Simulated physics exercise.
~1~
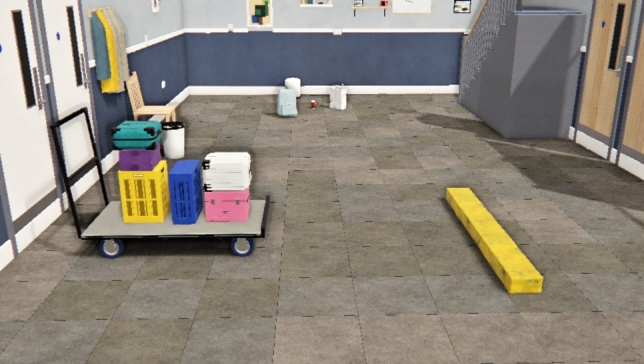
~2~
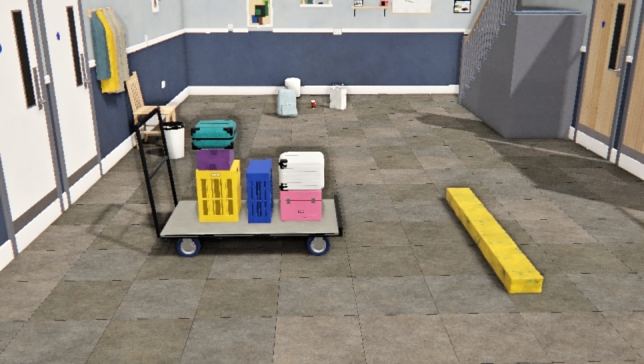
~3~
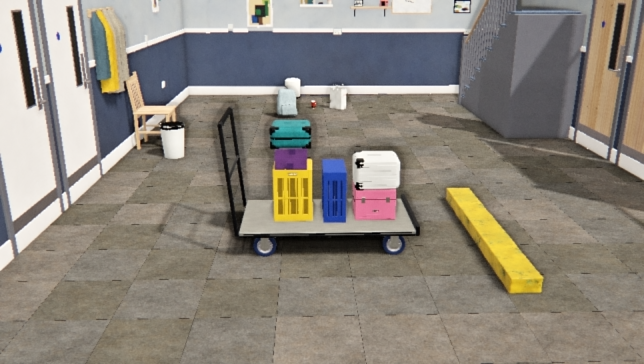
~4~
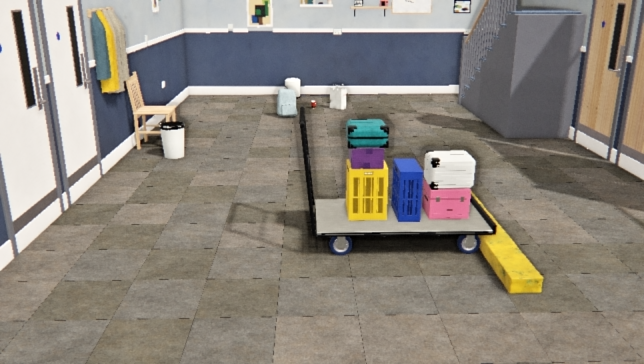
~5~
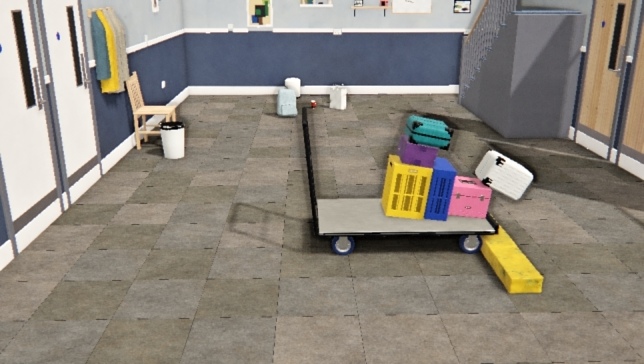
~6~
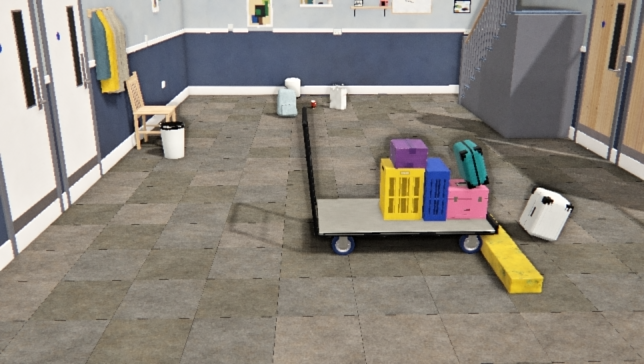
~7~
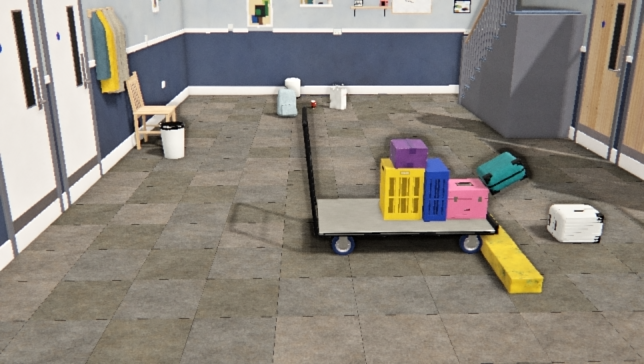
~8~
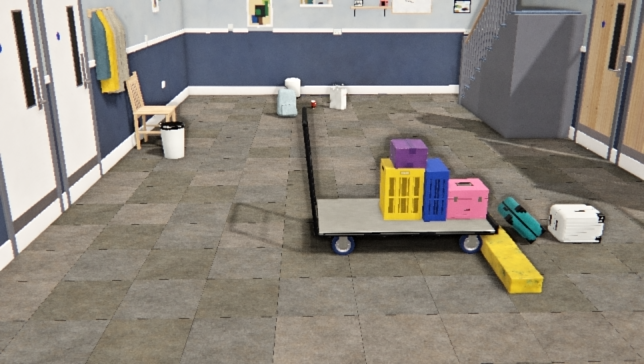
In a hallway, a flatbed trolley loaded with crates and cases rolled right until it stopped against a yellow beam, and the load slid forward, sending the white and teal suitcases tumbling to the floor while the rest stayed aboard.
